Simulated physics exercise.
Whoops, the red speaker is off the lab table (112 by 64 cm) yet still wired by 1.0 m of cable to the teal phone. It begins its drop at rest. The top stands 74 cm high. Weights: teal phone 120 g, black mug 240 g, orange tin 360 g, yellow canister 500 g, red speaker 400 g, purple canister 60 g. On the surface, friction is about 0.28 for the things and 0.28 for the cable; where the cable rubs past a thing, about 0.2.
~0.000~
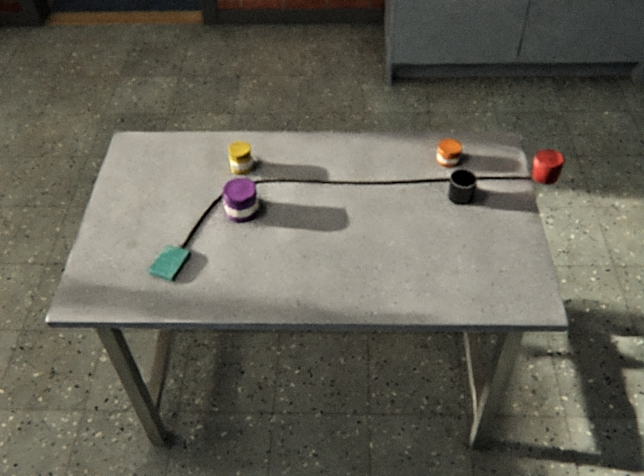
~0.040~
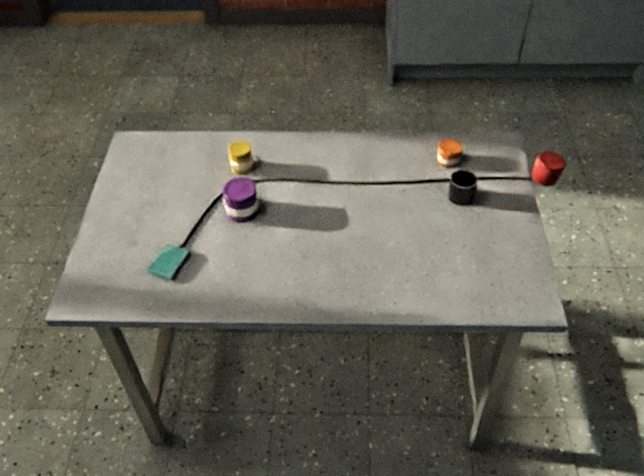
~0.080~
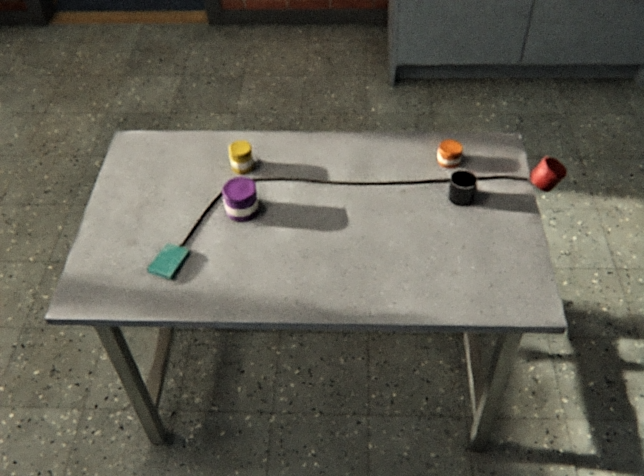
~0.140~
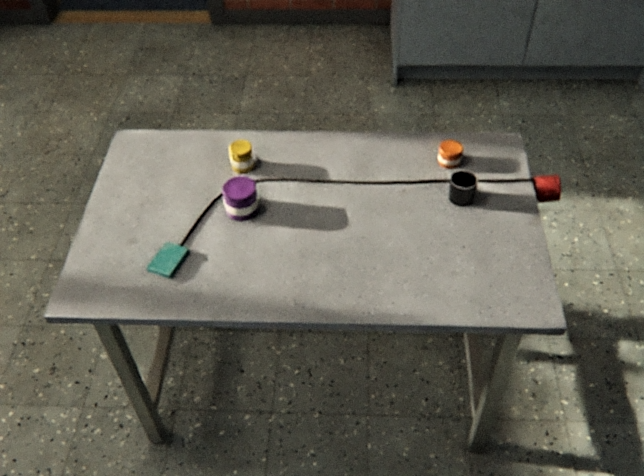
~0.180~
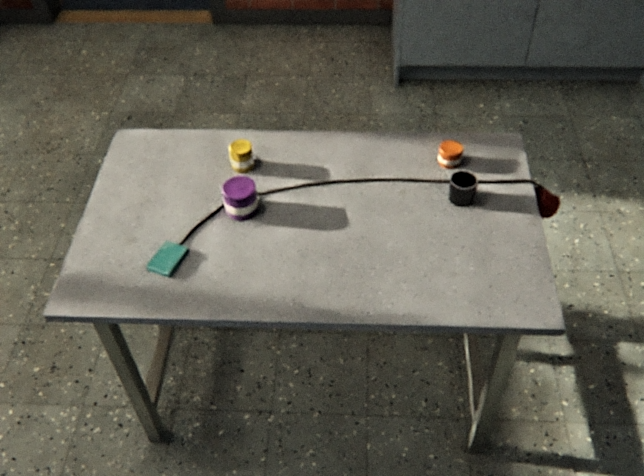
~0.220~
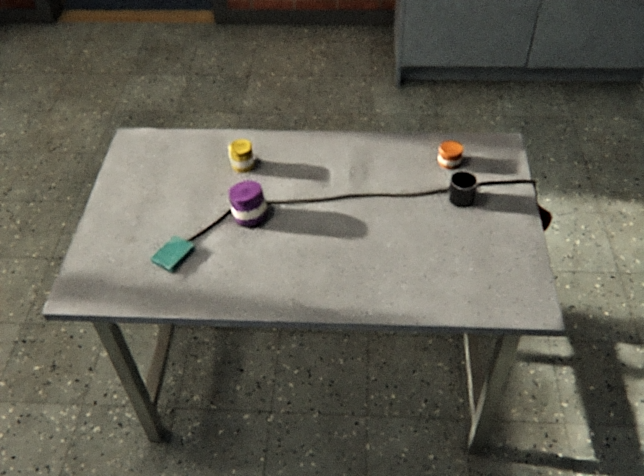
On a grey table in a room with a speckled floor, a dark cable runs from a teal phone past a purple canister to a red object at the right edge. The red object tips and drops below the edge, and the cable straightens, shifting the phone and canister slightly right.
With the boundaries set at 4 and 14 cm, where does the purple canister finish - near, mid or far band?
The purple canister finishes in the far band.
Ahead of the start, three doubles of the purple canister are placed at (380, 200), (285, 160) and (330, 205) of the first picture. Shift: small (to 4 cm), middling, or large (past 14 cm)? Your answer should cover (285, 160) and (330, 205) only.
The first ends up with a short displacement, the second with a mid-sized displacement.
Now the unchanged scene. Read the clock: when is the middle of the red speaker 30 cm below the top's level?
Roughly 0.36 s.
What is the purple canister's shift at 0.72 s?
Result for the purple canister: Off the top.
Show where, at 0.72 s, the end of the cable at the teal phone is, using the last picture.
At about pixel (450, 177).
By 0.5 s, the cable's tail end at (324, 204); purple canister 35 cm off its start, teal phone 37 cm off its start, red speaker over the edge.
By 0.7 s, the cable's tail end at (450, 177); purple canister over the edge, teal phone 69 cm off its start, red speaker over the edge.
By 1.0 s, the cable's tail end at (453, 179); purple canister over the edge, teal phone 69 cm off its start at (443, 184), orange tin 13 cm off its start at (490, 129).
By 1.2 s, the cable's tail end at (453, 179); purple canister over the edge, teal phone 69 cm off its start, orange tin 13 cm off its start.
By 2.4 s, the cable's tail end at (453, 179); purple canister over the edge, teal phone 69 cm off its start at (443, 184), orange tin 13 cm off its start at (490, 129), red speaker over the edge.
